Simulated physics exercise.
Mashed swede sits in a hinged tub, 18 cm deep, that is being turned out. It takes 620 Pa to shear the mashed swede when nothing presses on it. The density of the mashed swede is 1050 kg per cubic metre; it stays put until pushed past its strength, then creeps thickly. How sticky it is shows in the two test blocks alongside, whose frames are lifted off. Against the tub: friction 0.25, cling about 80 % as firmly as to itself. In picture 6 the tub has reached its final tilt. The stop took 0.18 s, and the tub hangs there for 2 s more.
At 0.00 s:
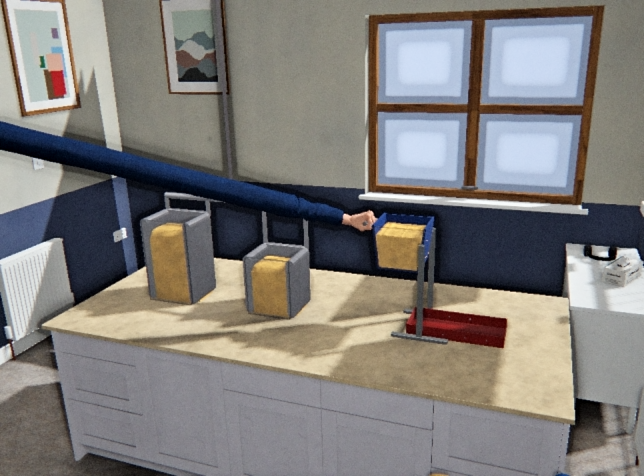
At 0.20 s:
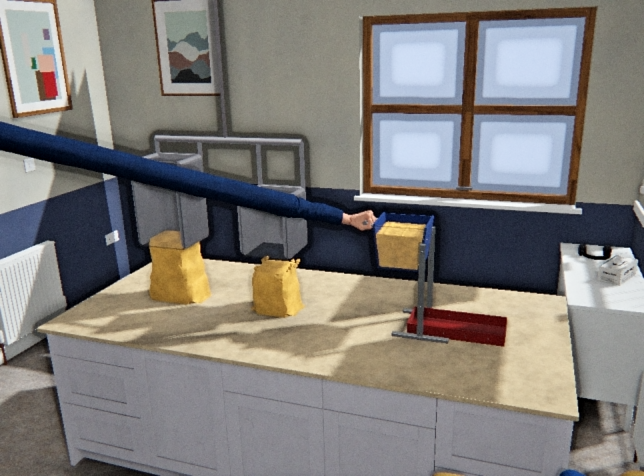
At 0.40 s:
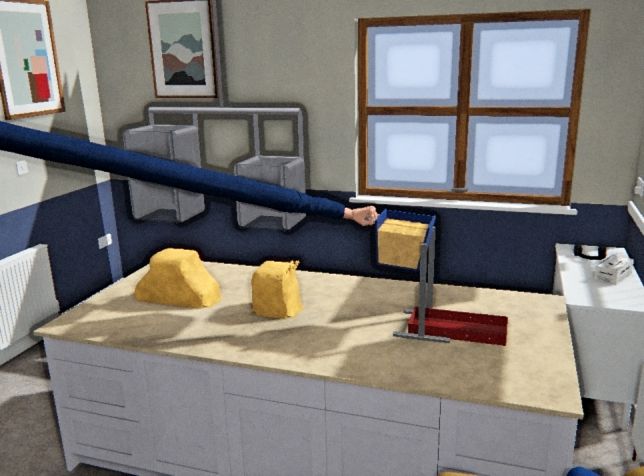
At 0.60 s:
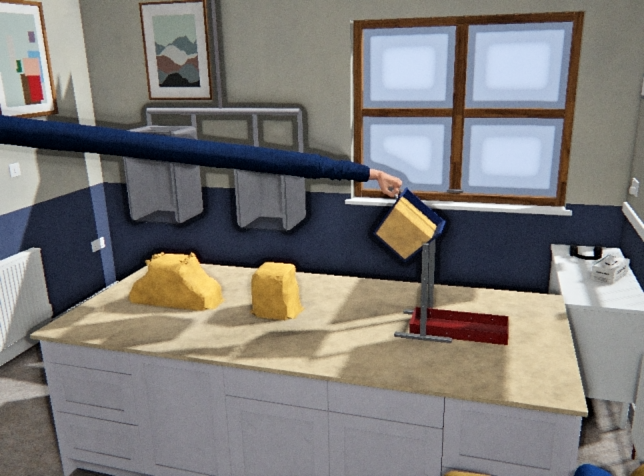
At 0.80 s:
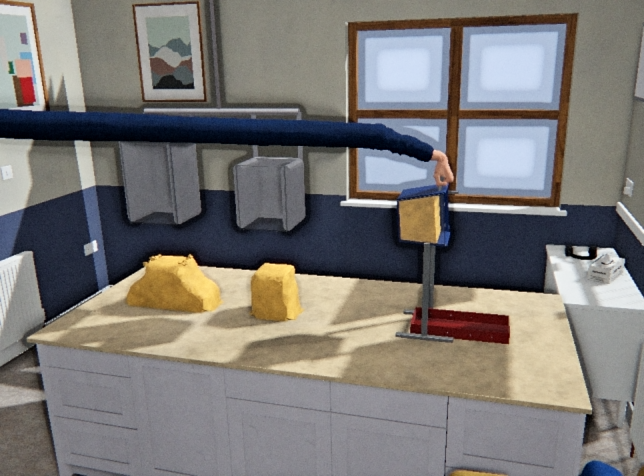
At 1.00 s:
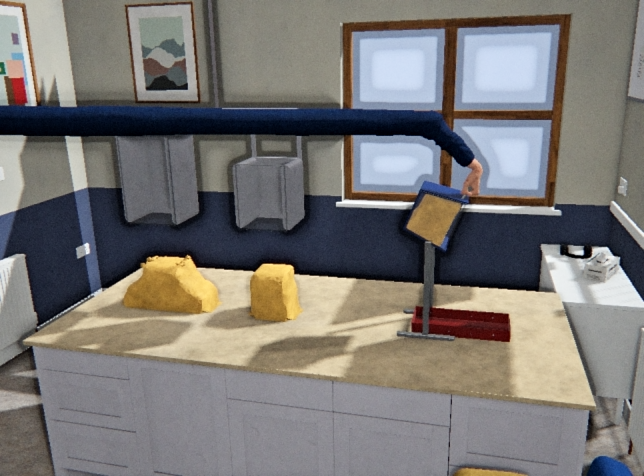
Two yellow blocks sag as grey boxes lift away, then a hand tilts a tub.
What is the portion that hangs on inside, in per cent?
The portion that hangs on inside is near 0 %.
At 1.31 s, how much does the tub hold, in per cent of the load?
Some 22 per cent.
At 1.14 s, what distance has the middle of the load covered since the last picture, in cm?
Roughly 5 cm.
After 1.14 s, the tub is at 111 degrees and holds 84 %.
After 1.31 s, the tub is at 111 degrees and holds 21 %.
After 1.48 s, the tub is at 111 degrees and holds 0 %.
After 1.65 s, the tub is at 111 degrees and holds 0 %.
After 3.00 s, at the end, the tub is at 111 degrees and holds 0 %.
